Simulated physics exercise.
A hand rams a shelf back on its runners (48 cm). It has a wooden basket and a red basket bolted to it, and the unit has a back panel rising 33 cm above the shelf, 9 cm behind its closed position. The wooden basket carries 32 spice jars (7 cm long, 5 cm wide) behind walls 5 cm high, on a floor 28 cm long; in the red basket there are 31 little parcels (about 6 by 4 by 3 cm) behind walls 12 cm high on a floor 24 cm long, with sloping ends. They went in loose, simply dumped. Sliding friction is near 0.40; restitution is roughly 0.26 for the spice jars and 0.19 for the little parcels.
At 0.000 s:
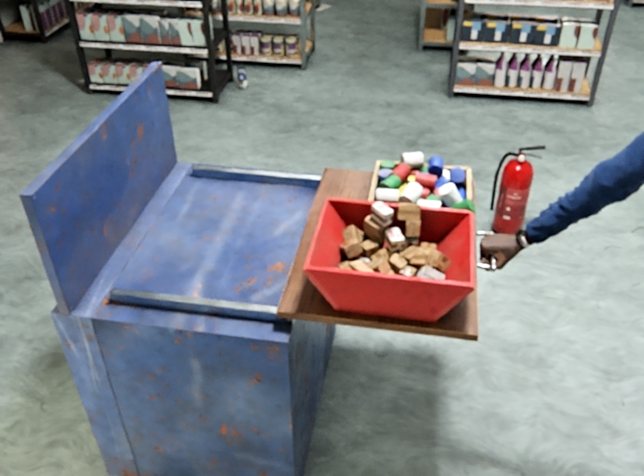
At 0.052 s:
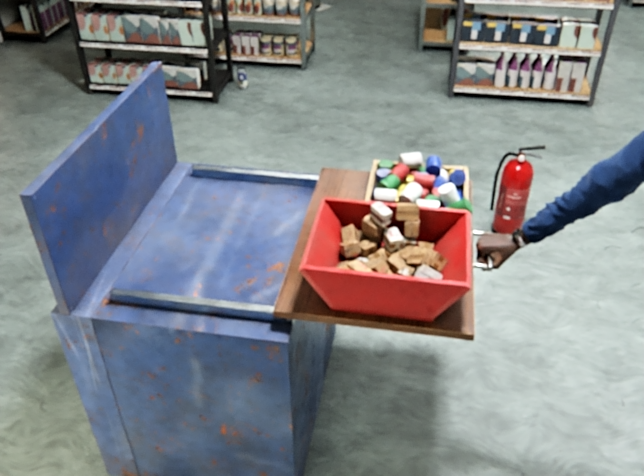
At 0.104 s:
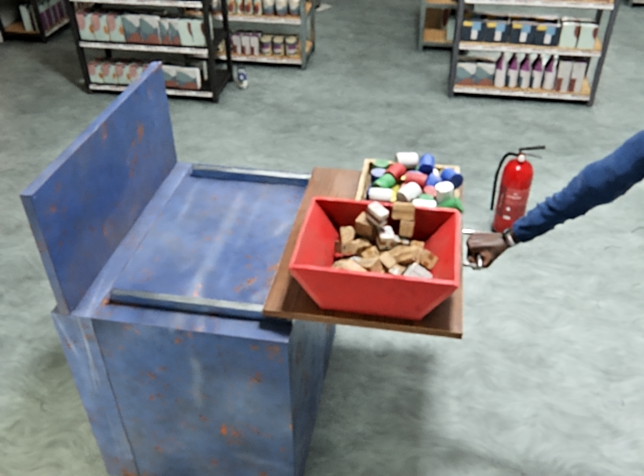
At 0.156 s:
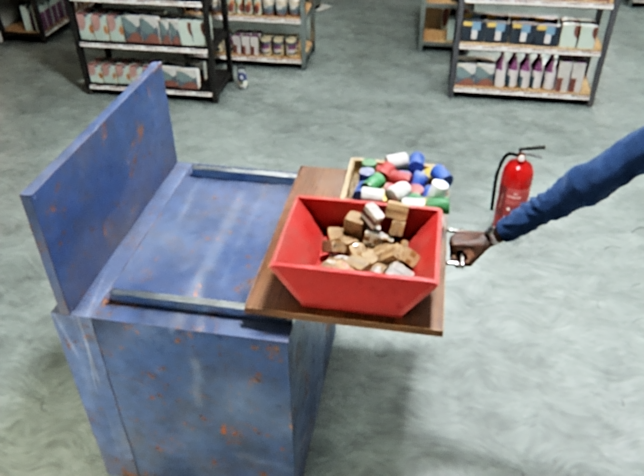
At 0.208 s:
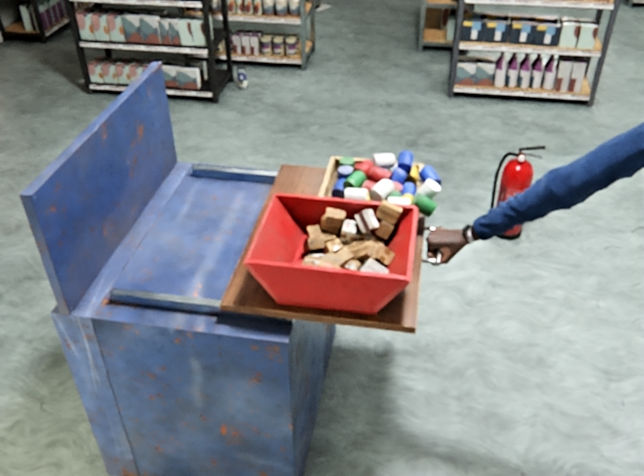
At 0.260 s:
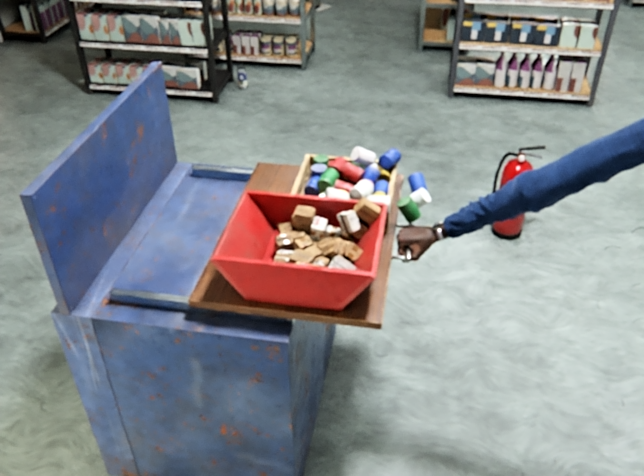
A hand pushes a loaded shelf left, and a few jars tumble from the wooden basket.
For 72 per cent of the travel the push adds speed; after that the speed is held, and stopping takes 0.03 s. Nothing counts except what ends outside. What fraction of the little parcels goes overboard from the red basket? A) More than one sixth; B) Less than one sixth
Answer: B.
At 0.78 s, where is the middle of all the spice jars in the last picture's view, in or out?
In the last view they're centred near (269, 184).
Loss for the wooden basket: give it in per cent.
For the wooden basket, 35 percent.
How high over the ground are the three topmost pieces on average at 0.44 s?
Roughly 98 cm.
After 0.36 s, the runners reach their end.
After 0.44 s, the wooden basket is down by 6 of 32 and the red basket has all 31.
After 0.56 s, the wooden basket is down by 8 of 32 and the red basket is down by 1 of 31.
After 0.78 s, the wooden basket is down by 11 of 32 and the red basket is down by 1 of 31.
Final count (at 1.21 s), the wooden basket is down by 11 of 32 and the red basket is down by 1 of 31. Asked share, 1 of 31, 3 per cent.
